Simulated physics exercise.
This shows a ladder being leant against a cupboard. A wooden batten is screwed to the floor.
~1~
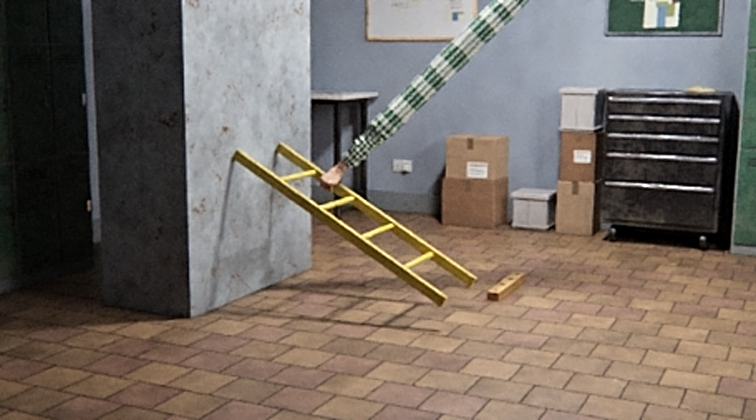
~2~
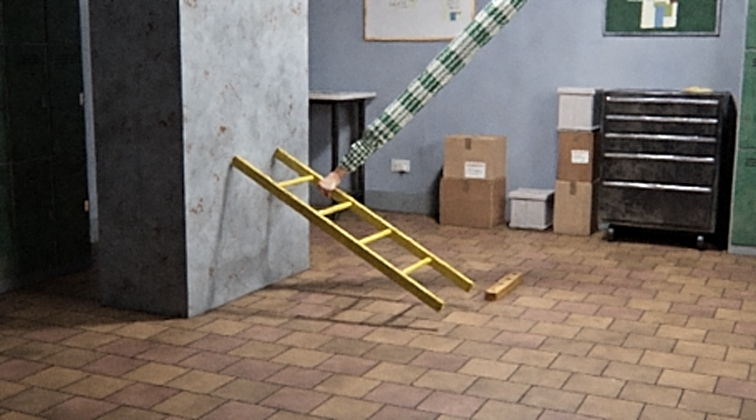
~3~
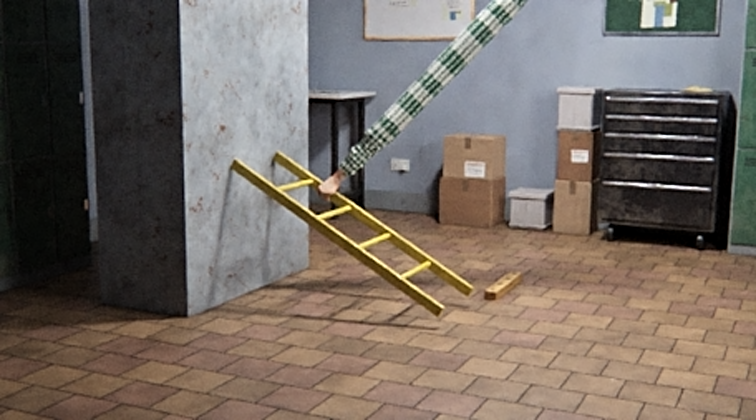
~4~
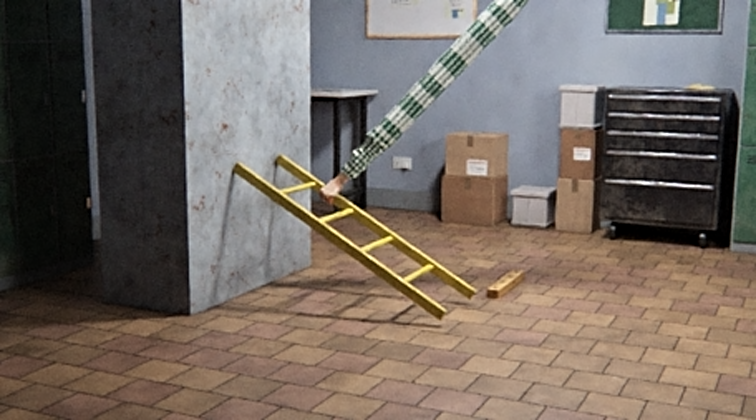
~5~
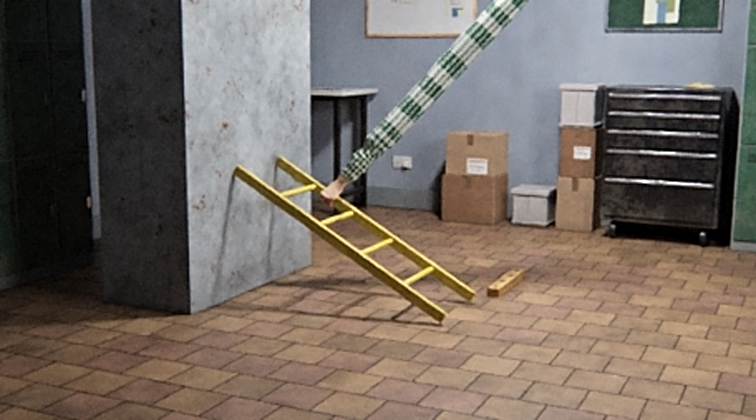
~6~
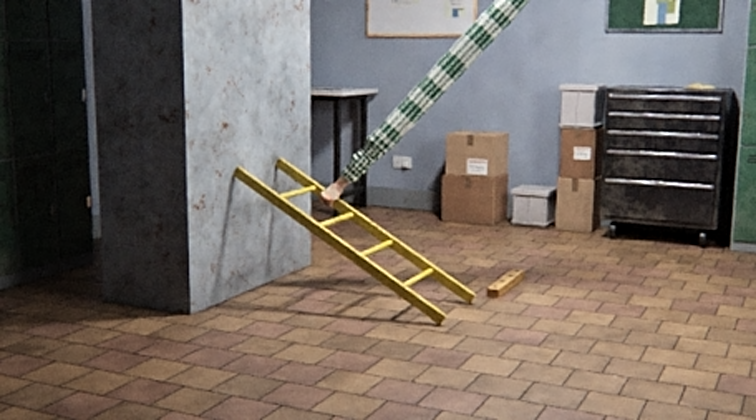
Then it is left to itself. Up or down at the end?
The yellow ladder slides out and falls.
Then, 0.24 s on from there, yellow ladder turned 8° from its first pose near (361, 252).
Then, 0.34 s on from there, yellow ladder turned 19° from its first pose near (367, 275).
Then, 0.42 s on from there, yellow ladder turned 29° from its first pose near (371, 297).
In the end, the yellow ladder slips down, near (371, 297).
